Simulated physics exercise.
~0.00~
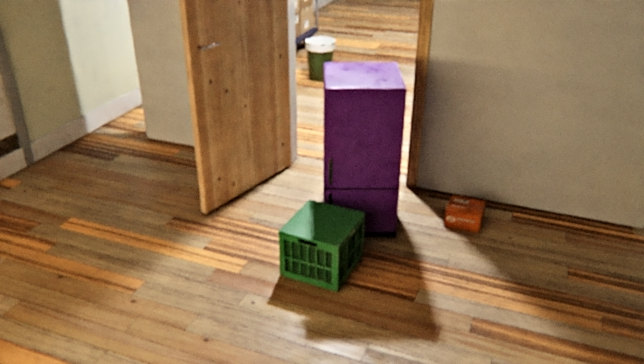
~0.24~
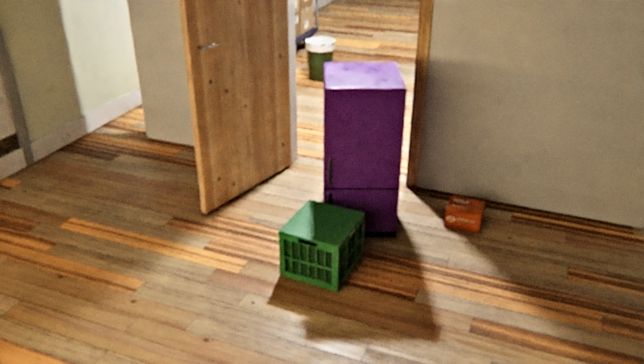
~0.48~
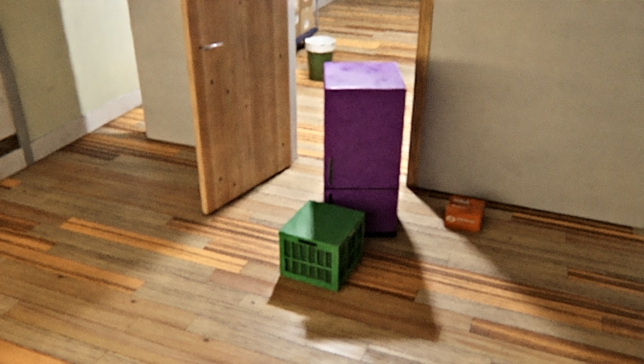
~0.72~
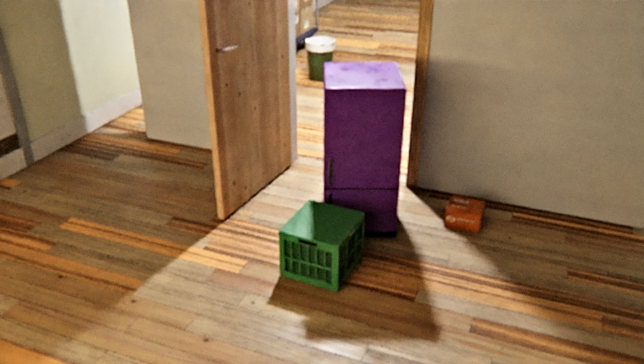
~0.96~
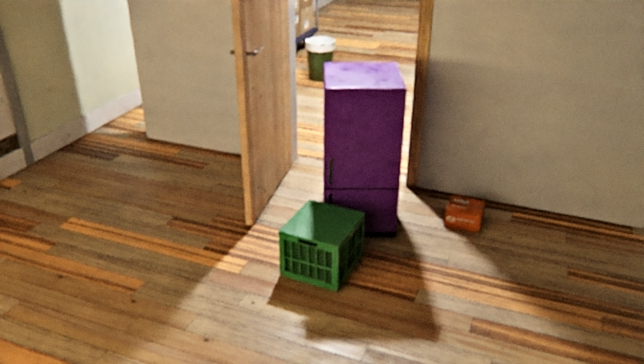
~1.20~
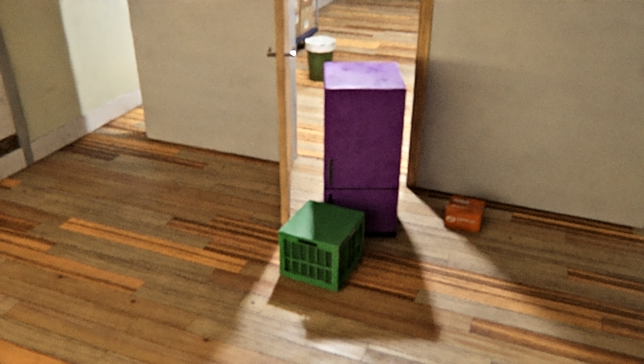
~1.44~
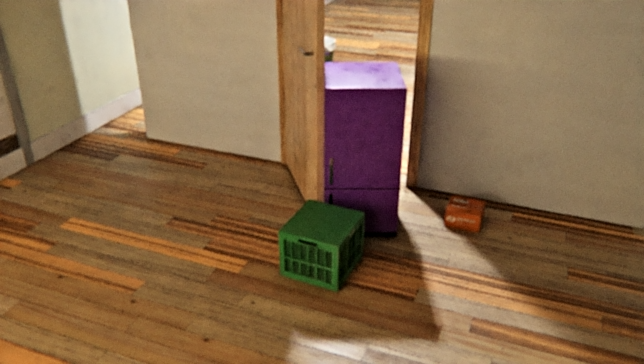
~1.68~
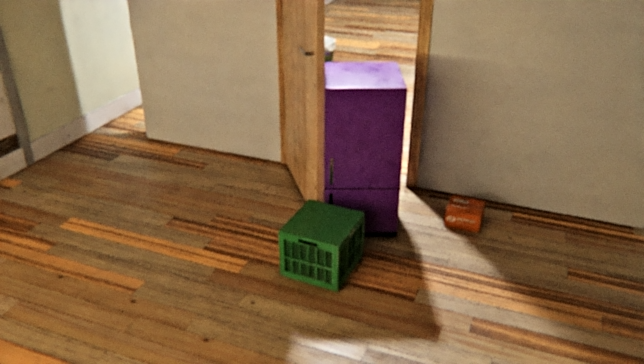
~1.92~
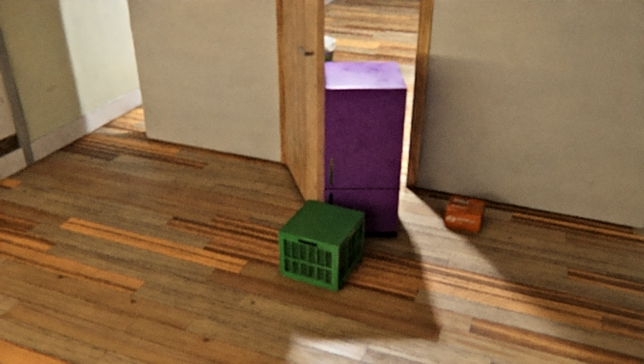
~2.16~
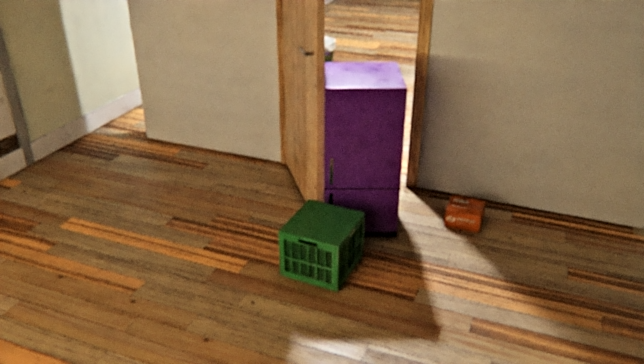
A tall purple appliance stands in a doorway on a wood-plank floor, seen from slightly above by a still camera. A green crate sits in front of it, a small orange parcel lies by the wall to the right, and a green bucket with a pale top is visible beyond the opening. The wooden door, wide open on the left, barely moves at first, then swings rightward toward the appliance. It turns edge-on and partly hides the bucket. The door stops beside the purple appliance and rests there, still partly open, while the appliance, crate and parcel stay in place.
